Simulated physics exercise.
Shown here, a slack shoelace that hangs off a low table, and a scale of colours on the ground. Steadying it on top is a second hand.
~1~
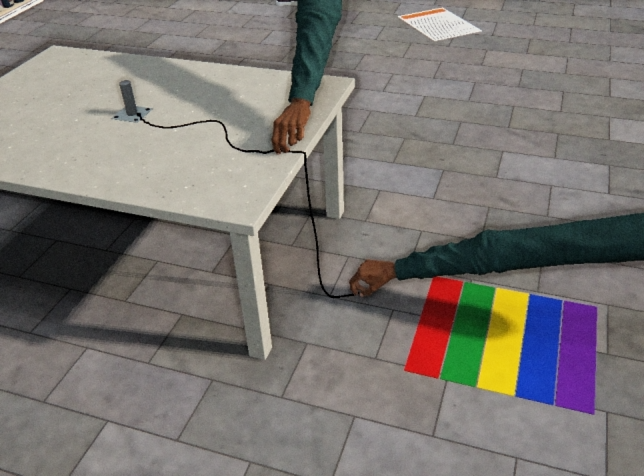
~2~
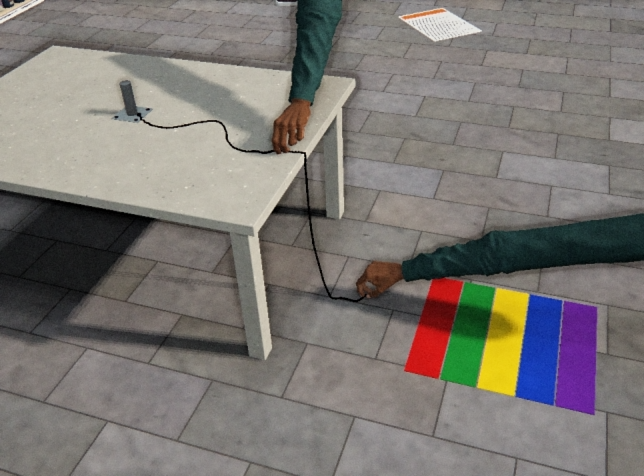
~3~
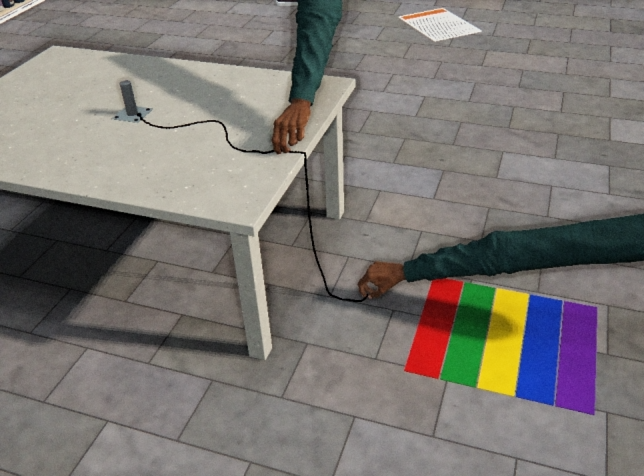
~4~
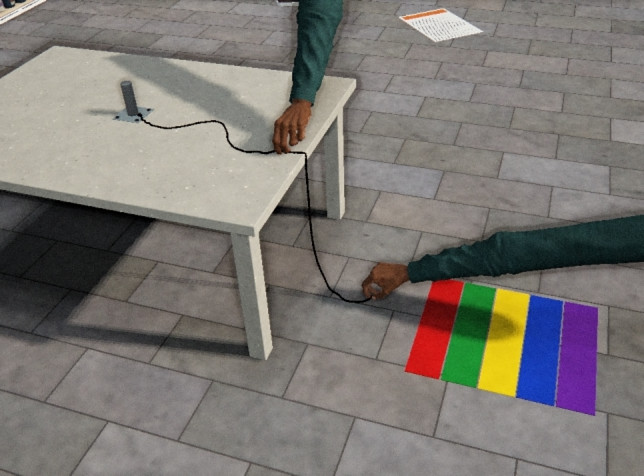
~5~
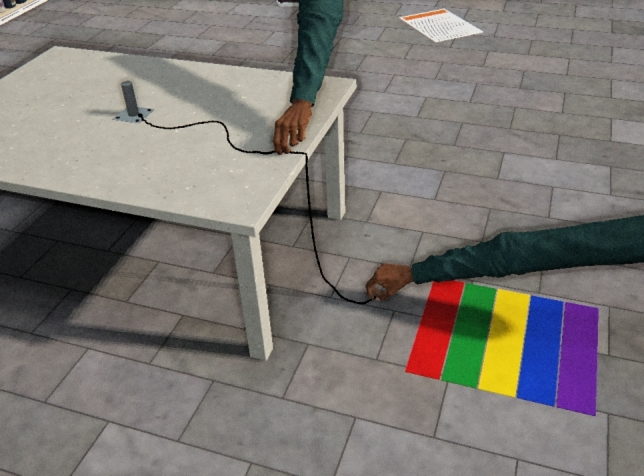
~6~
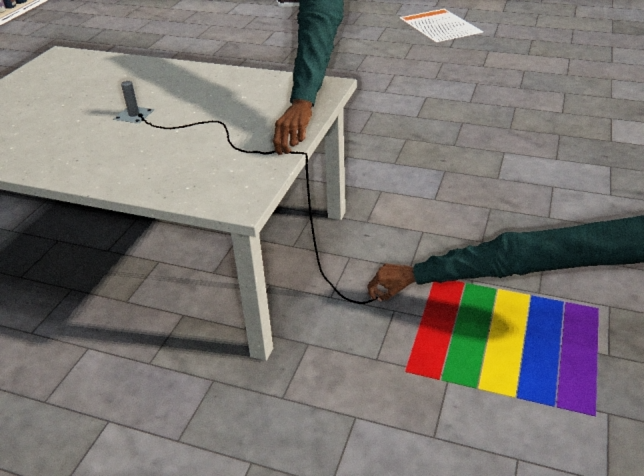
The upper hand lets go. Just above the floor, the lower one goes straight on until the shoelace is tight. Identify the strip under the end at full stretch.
Strip: Yellow.
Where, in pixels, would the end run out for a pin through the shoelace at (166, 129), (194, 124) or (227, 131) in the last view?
(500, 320); (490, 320); (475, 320).
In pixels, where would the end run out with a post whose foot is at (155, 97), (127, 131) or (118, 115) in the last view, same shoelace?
Approximate pixels in order: (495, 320), (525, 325), (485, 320).
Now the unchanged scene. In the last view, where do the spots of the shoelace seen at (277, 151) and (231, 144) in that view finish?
They end up at (314, 162) and (266, 143).
Early on, end near (454, 313); over red.
Midway, end near (487, 320); over green.
At the end of the slack, end near (507, 324); over yellow. The end stops over the yellow strip.
